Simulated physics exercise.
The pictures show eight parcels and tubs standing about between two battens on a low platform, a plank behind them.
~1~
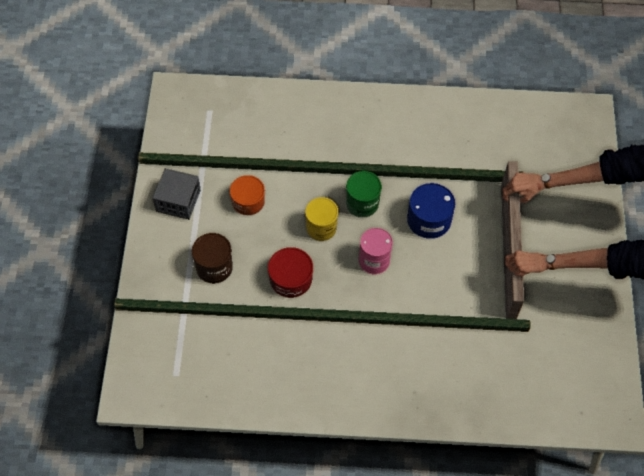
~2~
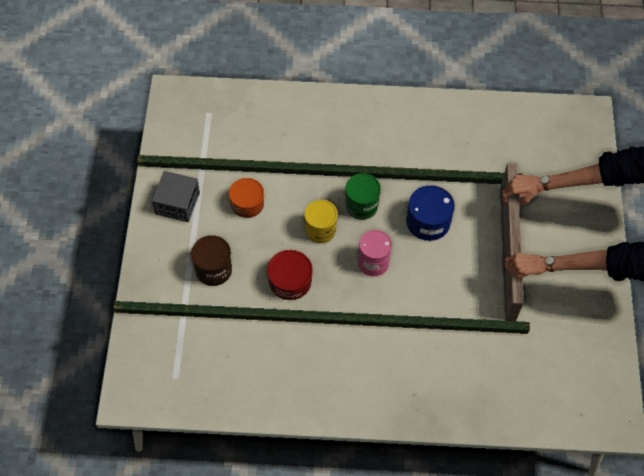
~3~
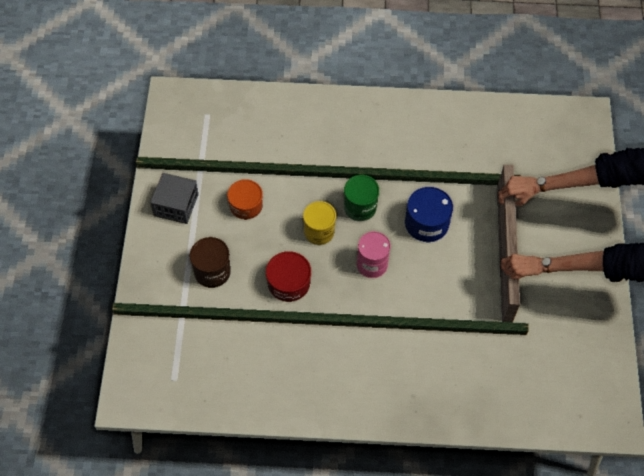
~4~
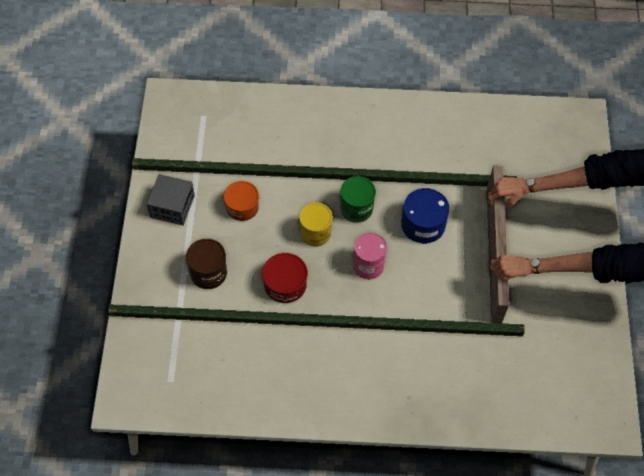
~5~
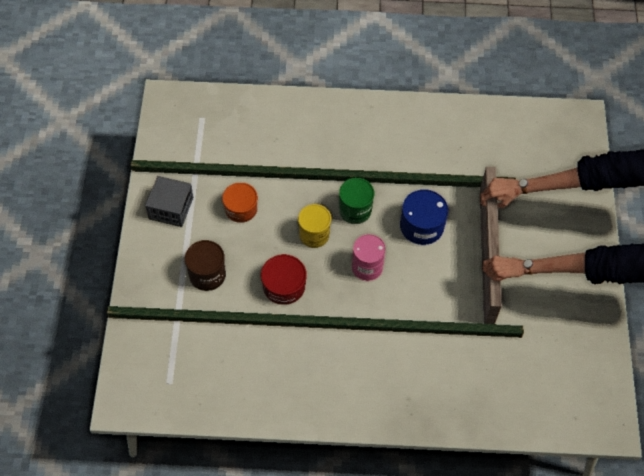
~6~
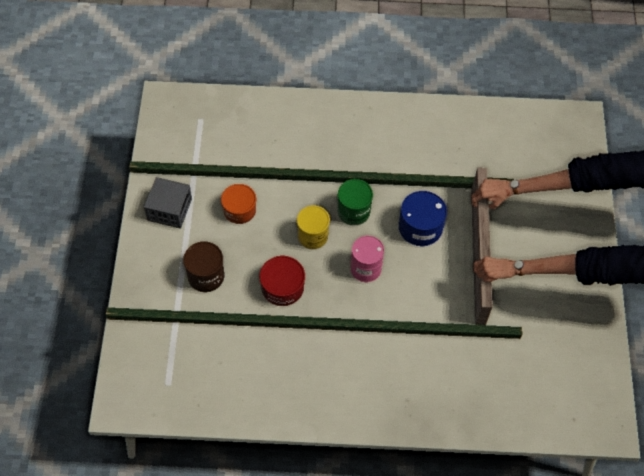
Two hands slide a plank slightly left between two green battens toward eight still objects.
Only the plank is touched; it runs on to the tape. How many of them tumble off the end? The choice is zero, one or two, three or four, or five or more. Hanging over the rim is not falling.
As it turns out, the number that fall off is one or two.
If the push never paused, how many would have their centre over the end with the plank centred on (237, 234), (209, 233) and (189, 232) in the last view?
It would be 0, 1 and 1.
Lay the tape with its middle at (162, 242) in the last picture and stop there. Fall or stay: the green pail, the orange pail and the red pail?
The green pail remains up, the orange pail drops off, the red pail holds on.
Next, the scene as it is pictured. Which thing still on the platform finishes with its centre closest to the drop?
The brown pail ends nearest.
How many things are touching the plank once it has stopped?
The number is 4.
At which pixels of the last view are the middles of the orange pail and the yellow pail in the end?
About (140, 192), and the other about (138, 241).
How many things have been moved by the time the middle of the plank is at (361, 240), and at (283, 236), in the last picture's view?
4 and 6.
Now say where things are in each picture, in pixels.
The first frame shows grey crate (177, 194); brown pail (213, 259); orange pail (248, 196); plank (512, 240); tape (194, 234).
The second frame shows brown pail (212, 261); pink canister (375, 254).
The third frame shows orange pail (246, 200); yellow pail (319, 224).
The fourth frame shows grey crate (171, 200); plank (497, 244).
The fifth frame shows brown pail (206, 266); red pail (284, 280).
The sixth frame shows grey crate (168, 203); brown pail (205, 267); orange pail (239, 204); plank (481, 246); tape (186, 243).
Soon after, none off yet; grey crate at rest near (168, 203); brown pail at rest near (205, 267); orange pail at rest near (239, 204).
After that, none off yet; grey crate at rest near (168, 203); brown pail at rest near (205, 267); orange pail displaced a little near (228, 208).
In the end, the number that fall off is one or two; gone, grey crate.
